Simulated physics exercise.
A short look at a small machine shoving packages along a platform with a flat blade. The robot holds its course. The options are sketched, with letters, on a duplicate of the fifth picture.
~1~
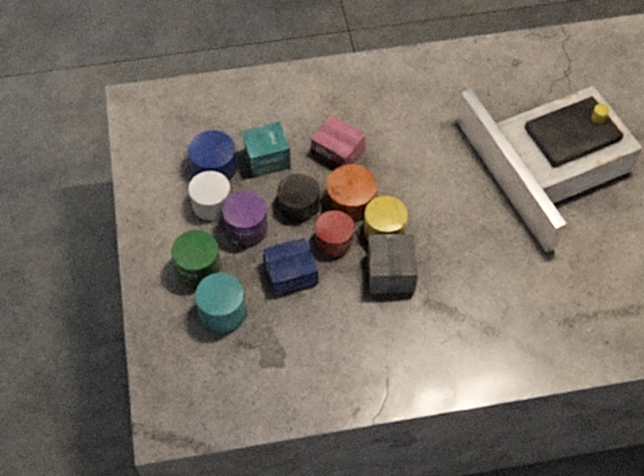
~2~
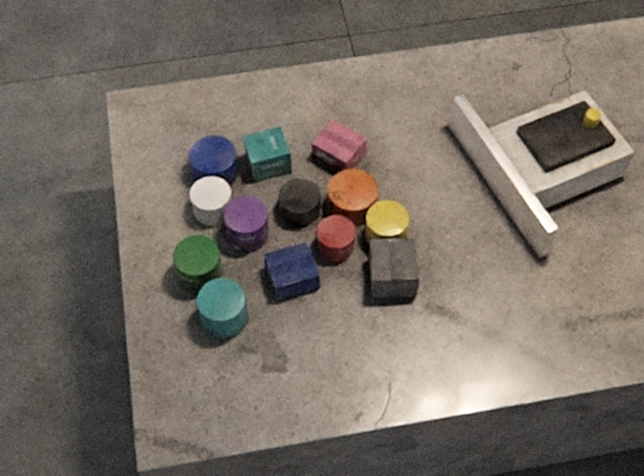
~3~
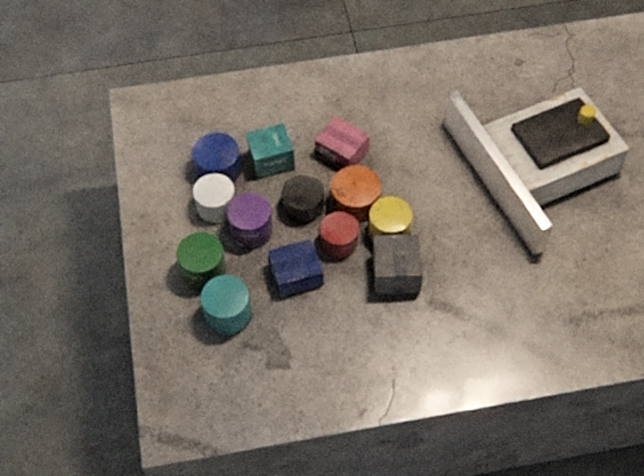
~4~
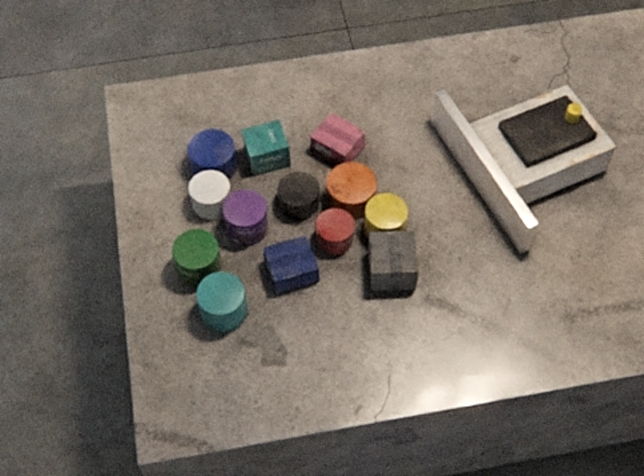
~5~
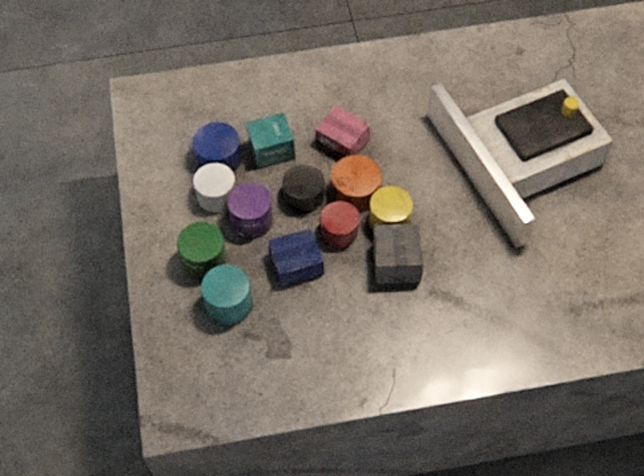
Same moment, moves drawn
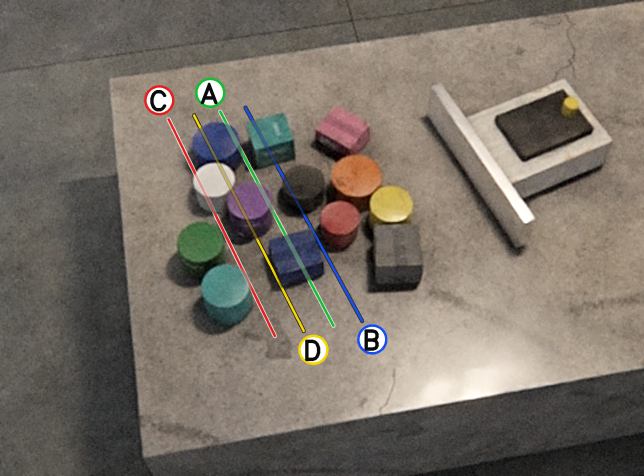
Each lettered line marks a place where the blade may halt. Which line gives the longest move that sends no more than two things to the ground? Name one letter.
No third one falls up to C.
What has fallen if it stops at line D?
The blue canister goes over.
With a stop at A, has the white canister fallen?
By then, no.
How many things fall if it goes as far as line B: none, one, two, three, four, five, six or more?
The count is none.
On the marked copy, A at (273, 211); B at (300, 207); C at (218, 220); D at (245, 216).
Following C. Soon after the start, robot (448, 140); pink parcel (322, 136); grey parcel (394, 257).
Later, robot (355, 155); blue canister (157, 165); white canister (185, 192).
In the end, robot (281, 166); blue canister over the edge; green pail (136, 282); one fallen.
As for the rest, A is within the limit but short; B is within the limit but short; D is within the limit but short.
